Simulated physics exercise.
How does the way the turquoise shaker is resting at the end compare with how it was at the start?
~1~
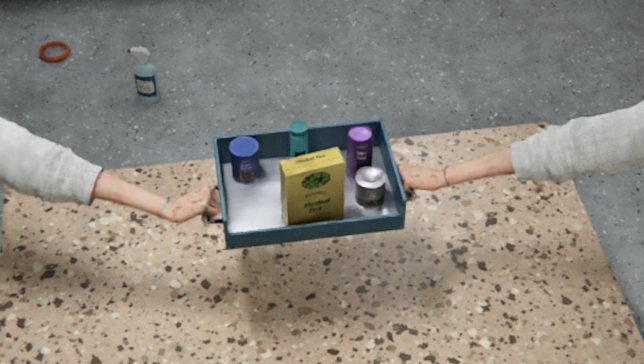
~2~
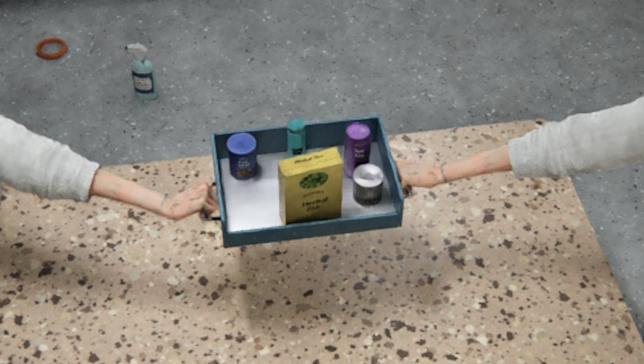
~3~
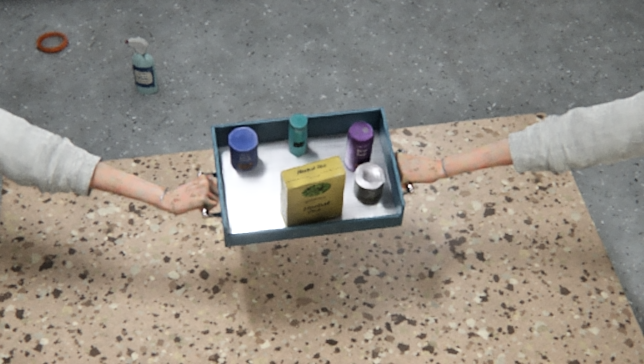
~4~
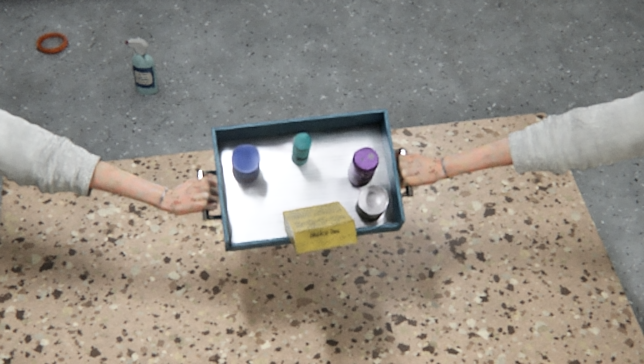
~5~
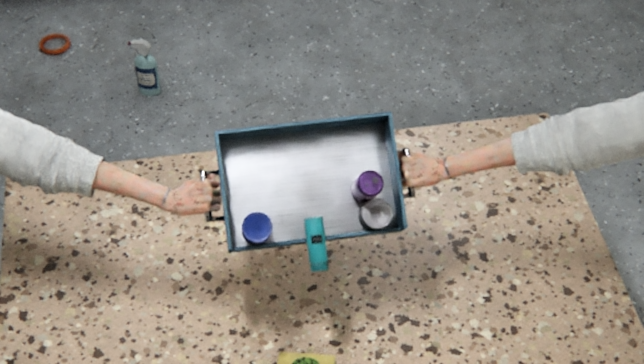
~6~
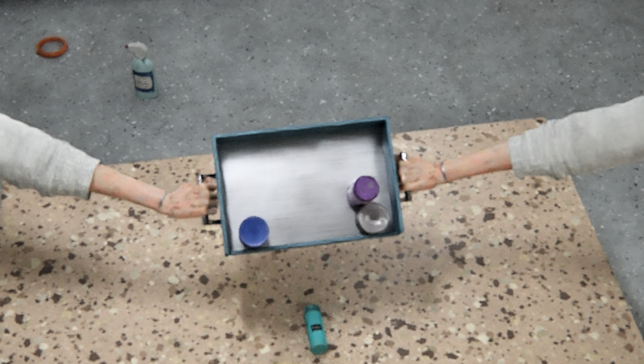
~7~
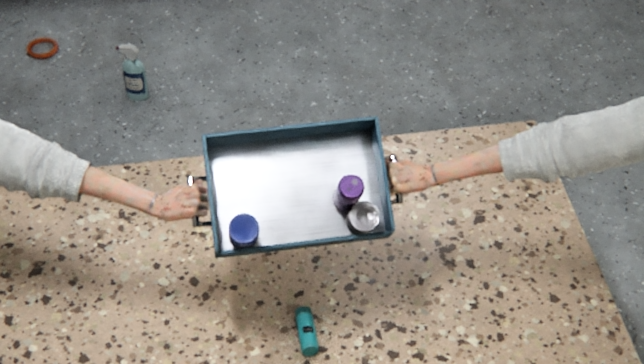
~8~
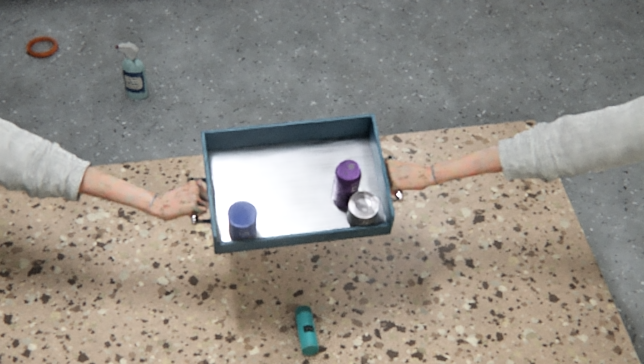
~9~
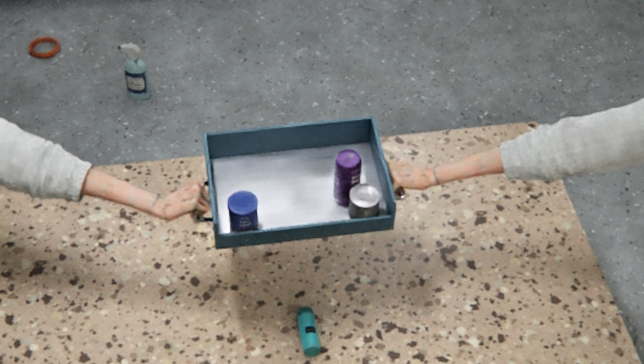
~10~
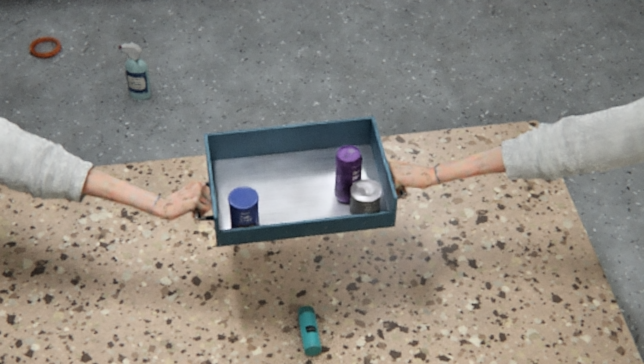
At the start the turquoise shaker stands upright in the crate, but by the end it is lying on its side on the speckled tabletop.
